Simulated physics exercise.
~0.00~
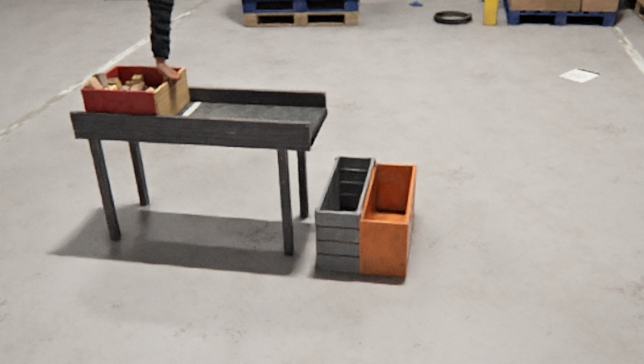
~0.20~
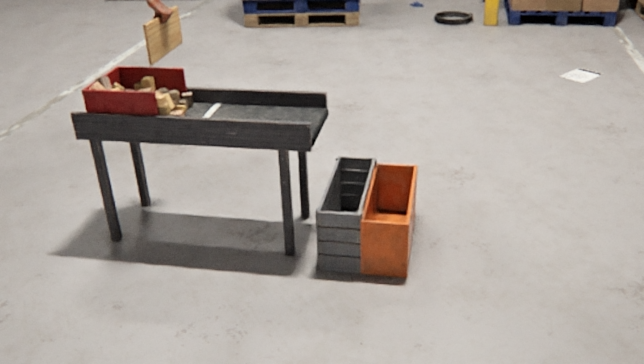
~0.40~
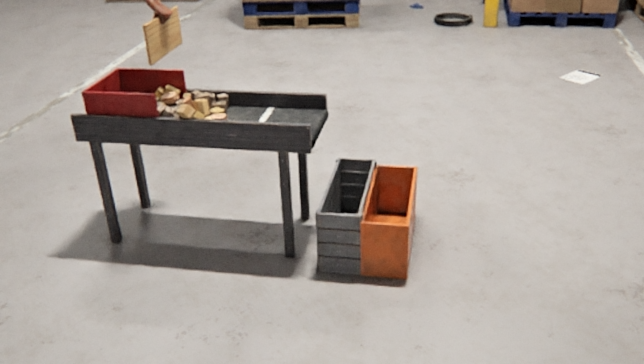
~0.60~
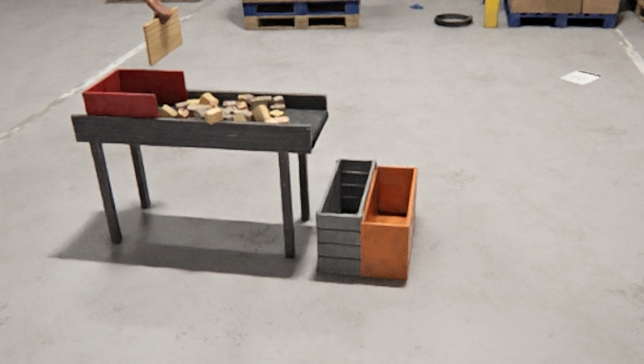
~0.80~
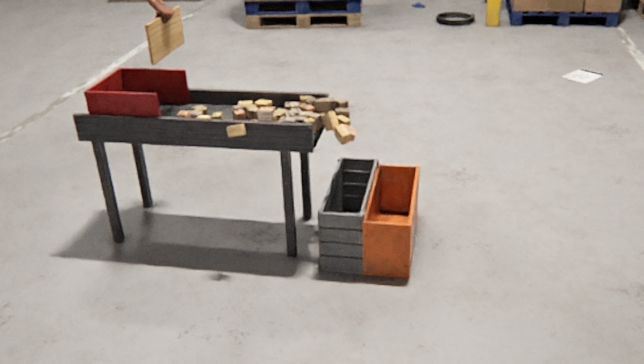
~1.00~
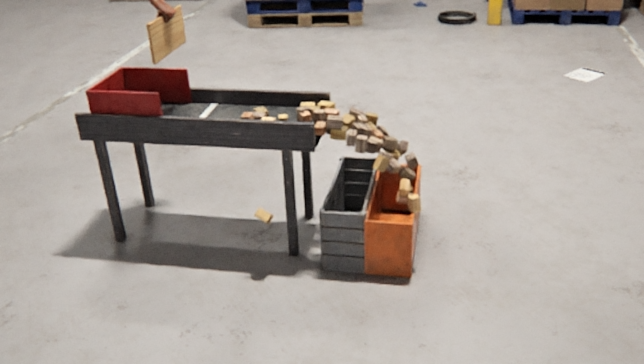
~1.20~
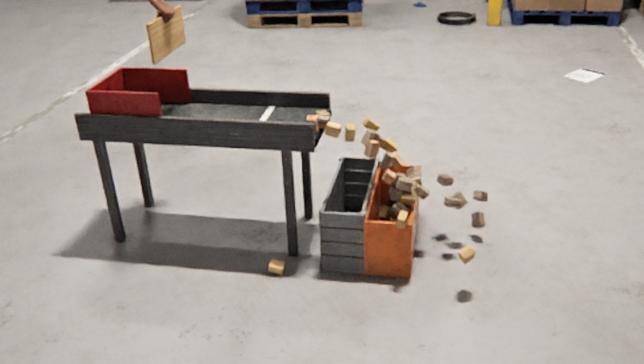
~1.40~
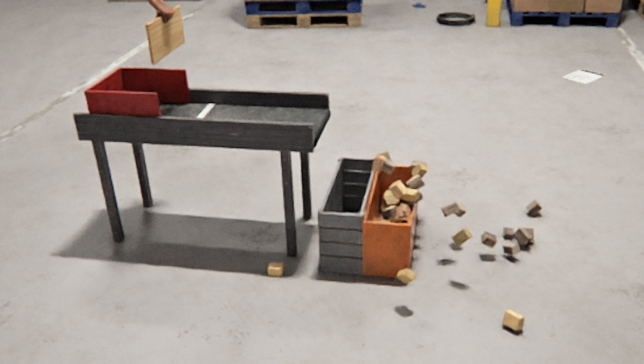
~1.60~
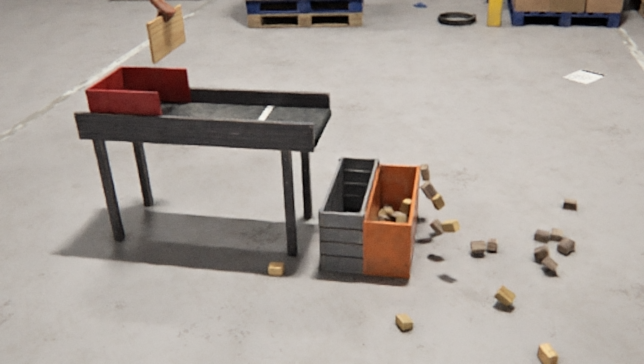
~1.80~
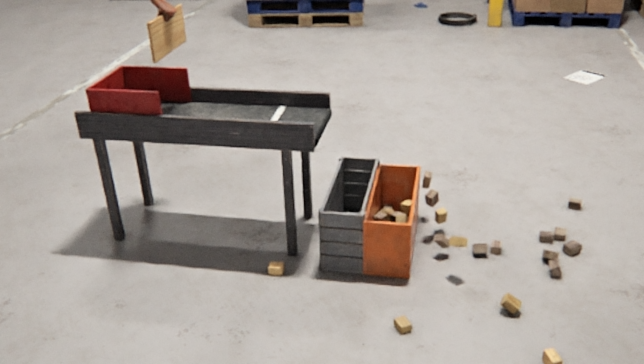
Small wooden blocks sit in a red pen at the left end of a dark, table-like belt as a hand lifts the board holding them back. The blocks slide out and spread rightward along the belt, and one tips over the near side and drops to the floor. The rest pour off the right end in an arc, passing over the grey tub. Many land in the orange tote, while others fly past it and tumble across the concrete. Finally the belt is empty, with blocks resting in the orange tote and others scattered on the floor, mostly to its right.
